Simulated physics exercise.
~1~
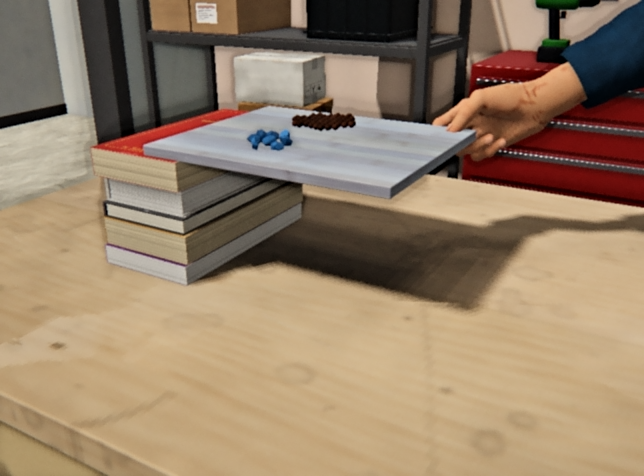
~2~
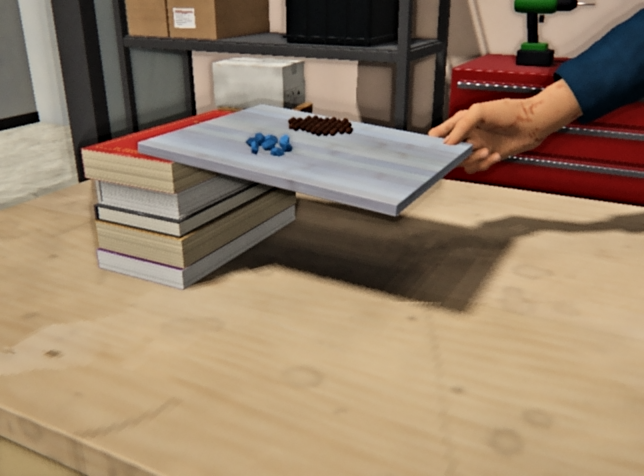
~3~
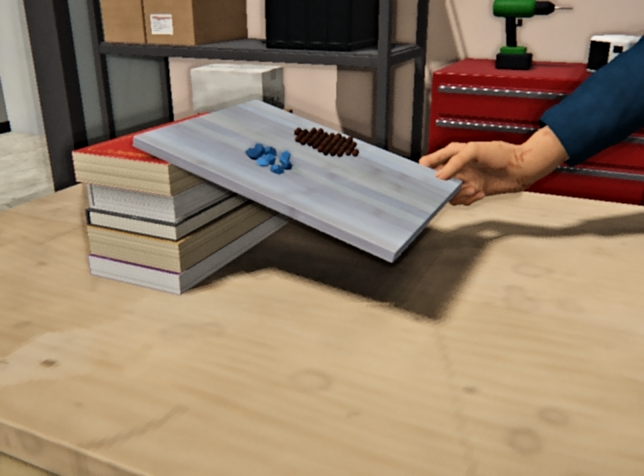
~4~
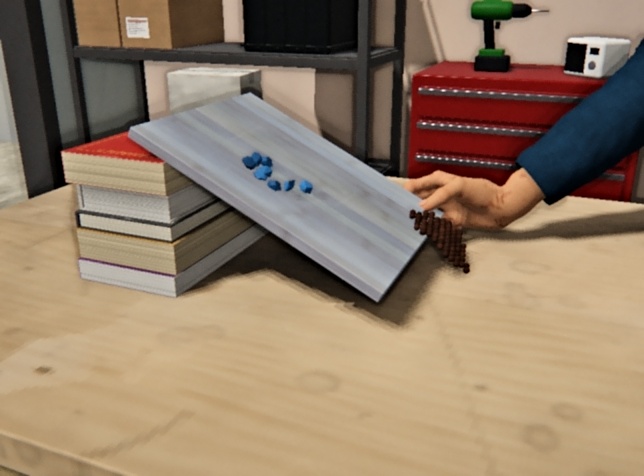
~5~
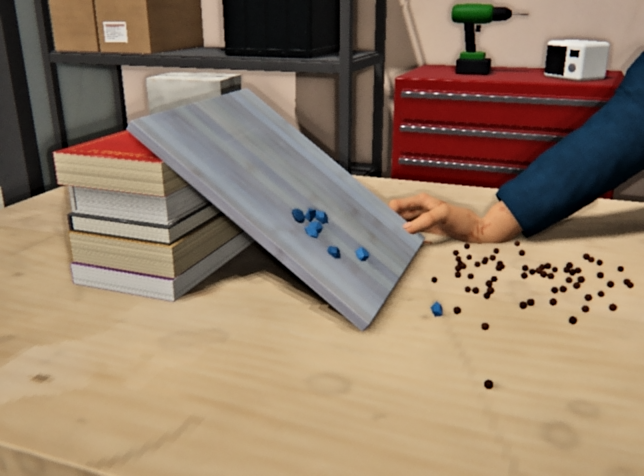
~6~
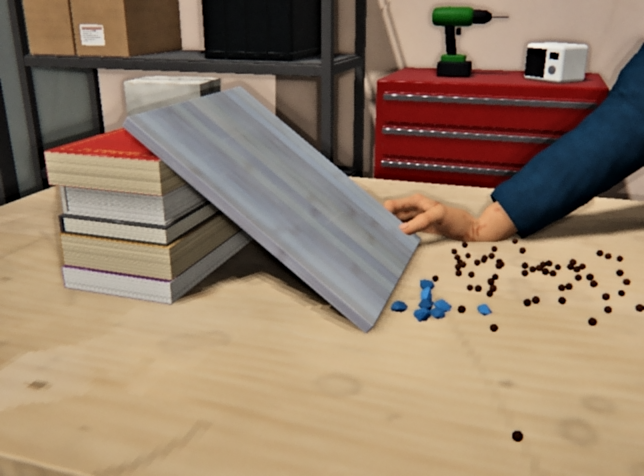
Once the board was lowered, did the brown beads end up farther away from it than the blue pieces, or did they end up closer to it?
The brown beads ended up farther away, scattered across the table, while the blue pieces mostly stopped near the foot of the board.
